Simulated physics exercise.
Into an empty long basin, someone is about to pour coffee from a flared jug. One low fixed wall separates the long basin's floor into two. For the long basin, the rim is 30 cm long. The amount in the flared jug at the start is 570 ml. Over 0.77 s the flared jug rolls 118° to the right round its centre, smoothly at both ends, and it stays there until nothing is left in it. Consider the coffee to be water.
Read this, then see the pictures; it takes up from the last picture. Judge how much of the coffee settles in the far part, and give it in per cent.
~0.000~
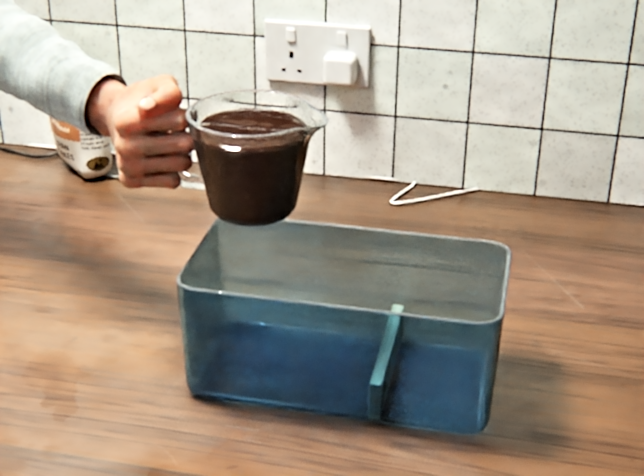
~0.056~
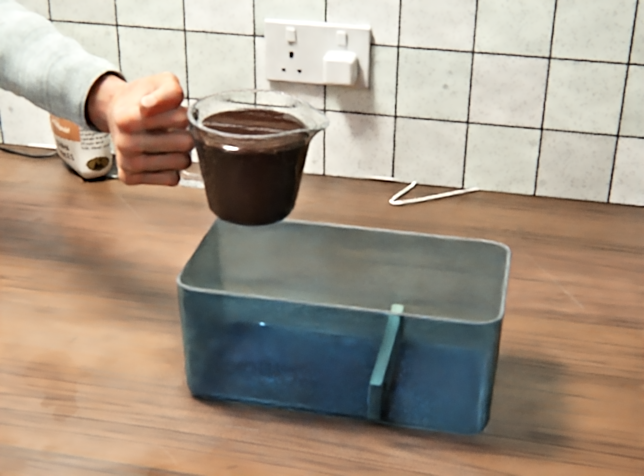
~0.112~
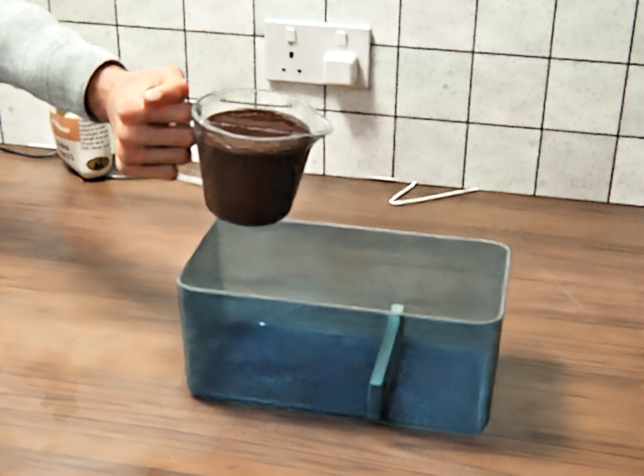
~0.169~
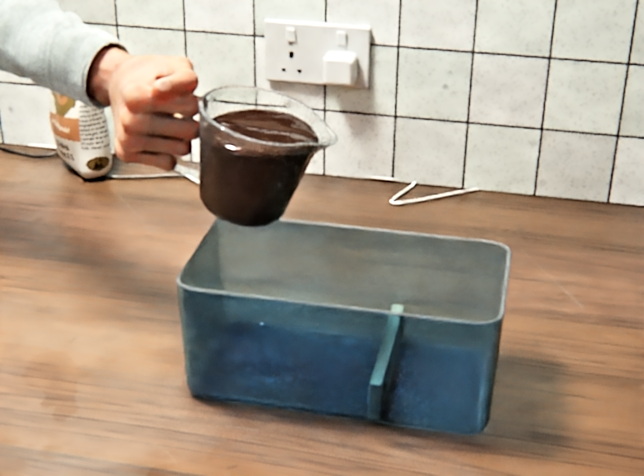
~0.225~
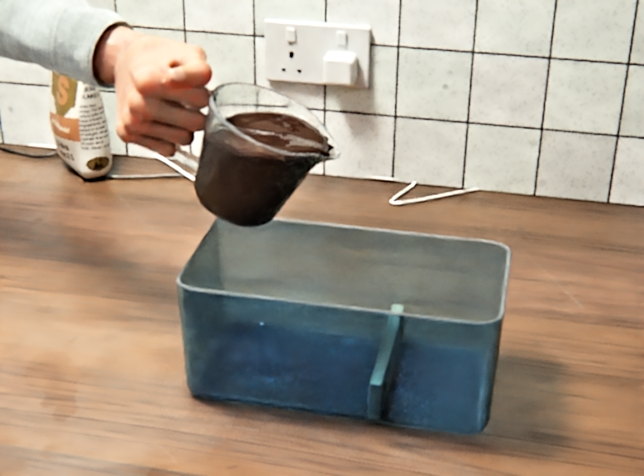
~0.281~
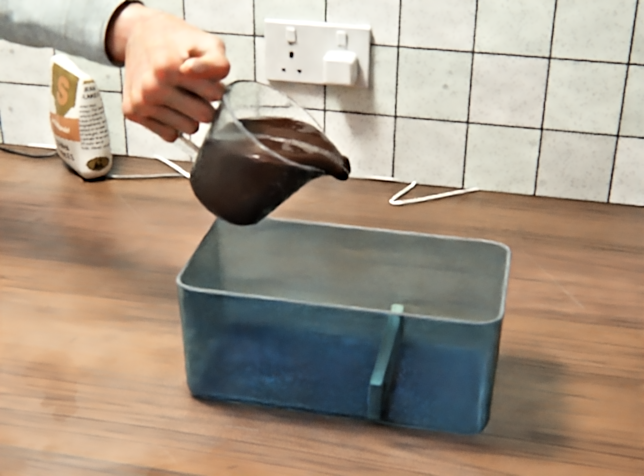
Some 22 per cent settles in the far part.
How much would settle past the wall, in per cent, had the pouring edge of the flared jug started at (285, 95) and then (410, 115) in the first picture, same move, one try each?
10 per cent first, 75 per cent second.
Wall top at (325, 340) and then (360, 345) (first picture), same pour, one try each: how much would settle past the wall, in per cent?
85 per cent first, 50 per cent second.
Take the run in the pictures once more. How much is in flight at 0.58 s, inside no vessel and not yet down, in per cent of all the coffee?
Close to 18 per cent, I'd say.
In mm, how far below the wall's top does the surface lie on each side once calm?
About 26 mm on the left, about 34 mm on the right.
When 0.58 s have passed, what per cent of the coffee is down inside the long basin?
Fraction in basin: Approx. 50%.
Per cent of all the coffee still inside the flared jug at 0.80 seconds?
What remains is about 1 percent of it all.
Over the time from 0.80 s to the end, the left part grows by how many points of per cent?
It comes to about 0 per cent.
By 0.58 s the tilt is 101° and 31 per cent is still to pour, 31 is left of the wall and 19 right of it.
By 0.80 s the tilt is 118° and 1 per cent is still to pour, 77 is left of the wall and 20 right of it.
By 1.02 s the tilt is 118° and 0 per cent is still to pour, 77 is left of the wall and 22 right of it.
By 1.27 s the tilt is 118° and 0 per cent is still to pour, 77 is left of the wall and 22 right of it.
At rest 77 per cent lies left of the wall, 22 right of it and 1 outside.
